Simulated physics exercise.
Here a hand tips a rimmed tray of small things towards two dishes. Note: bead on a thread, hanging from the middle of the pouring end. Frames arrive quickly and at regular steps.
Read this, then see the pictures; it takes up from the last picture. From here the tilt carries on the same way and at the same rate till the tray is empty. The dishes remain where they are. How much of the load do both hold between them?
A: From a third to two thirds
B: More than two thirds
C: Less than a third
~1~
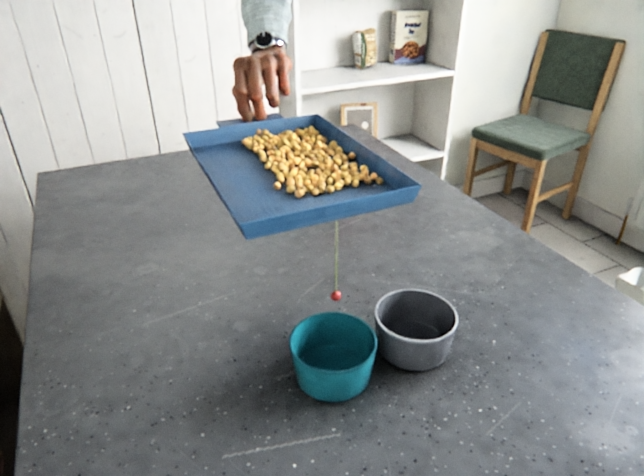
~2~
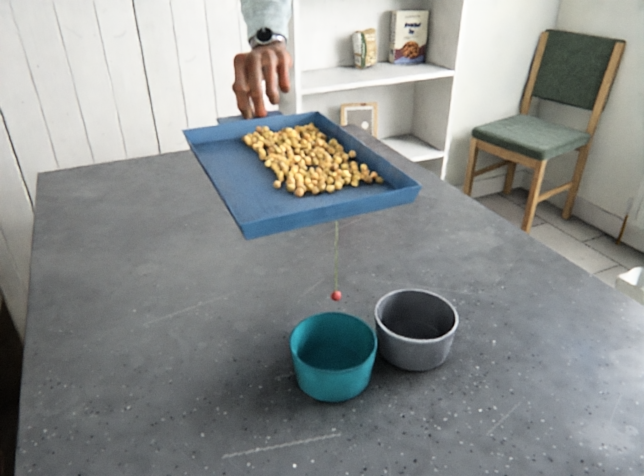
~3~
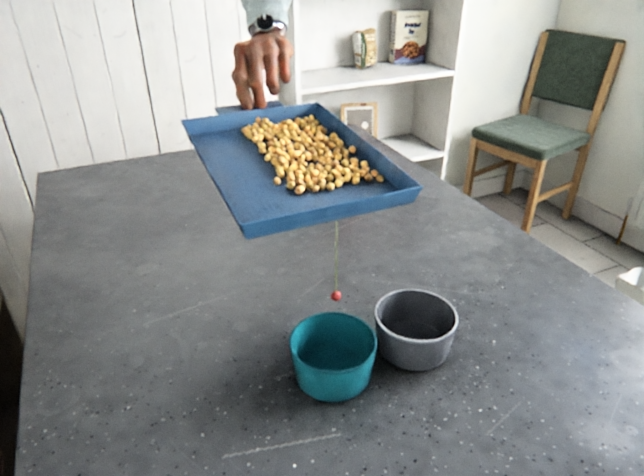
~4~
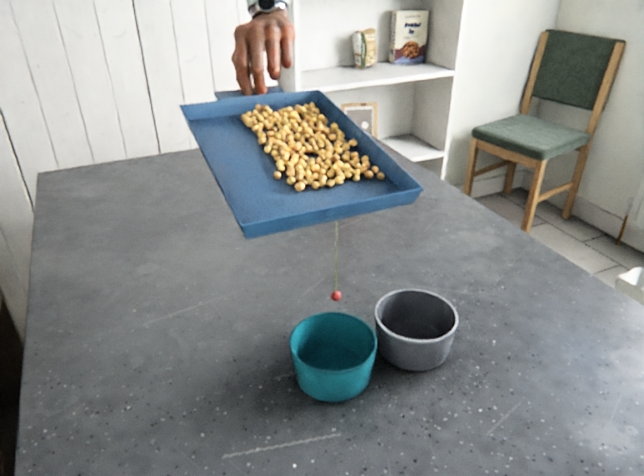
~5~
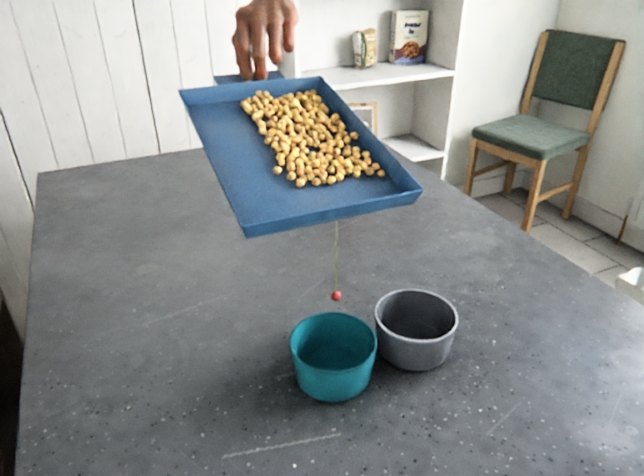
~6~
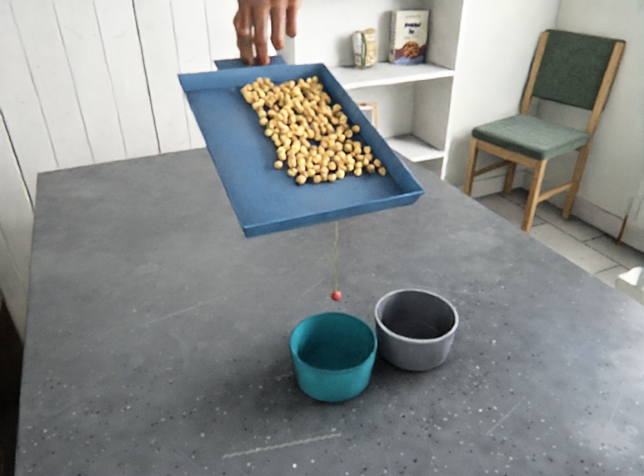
The answer is B.
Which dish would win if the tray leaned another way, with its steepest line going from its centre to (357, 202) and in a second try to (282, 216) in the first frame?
Try one - the dish to the right; try two - the dish to the left.
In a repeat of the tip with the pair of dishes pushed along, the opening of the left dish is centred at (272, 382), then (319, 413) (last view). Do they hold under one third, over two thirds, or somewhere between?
Trial 1 - the middle third. Trial 2 - under a third.
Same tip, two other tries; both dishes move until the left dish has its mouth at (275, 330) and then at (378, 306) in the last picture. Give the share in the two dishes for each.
Trial 1 near 20 percent, trial 2 near 40 percent.
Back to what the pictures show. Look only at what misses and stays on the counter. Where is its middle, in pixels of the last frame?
Its middle is at roughly (398, 400).
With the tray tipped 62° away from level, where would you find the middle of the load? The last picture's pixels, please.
In the last view, the load is centred close to (359, 186).
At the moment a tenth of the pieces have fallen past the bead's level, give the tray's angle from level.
Somewhere near 95°.
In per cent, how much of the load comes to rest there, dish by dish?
Left 30 %, right 50 %.
Just after the last frame, tray tipped steeply; every one on the tray.
A moment on, tray tipped right over; the larger part on the tray; just a few in the left dish; about a tenth in the right dish; just a few outside both; just a few in the air.
Further on, tray tipped past a quarter turn; roughly a third in the left dish; roughly half in the right dish; roughly a quarter outside both.
When it is over, tray tipped past a quarter turn; roughly a third in the left dish; roughly half in the right dish; roughly a quarter outside both.
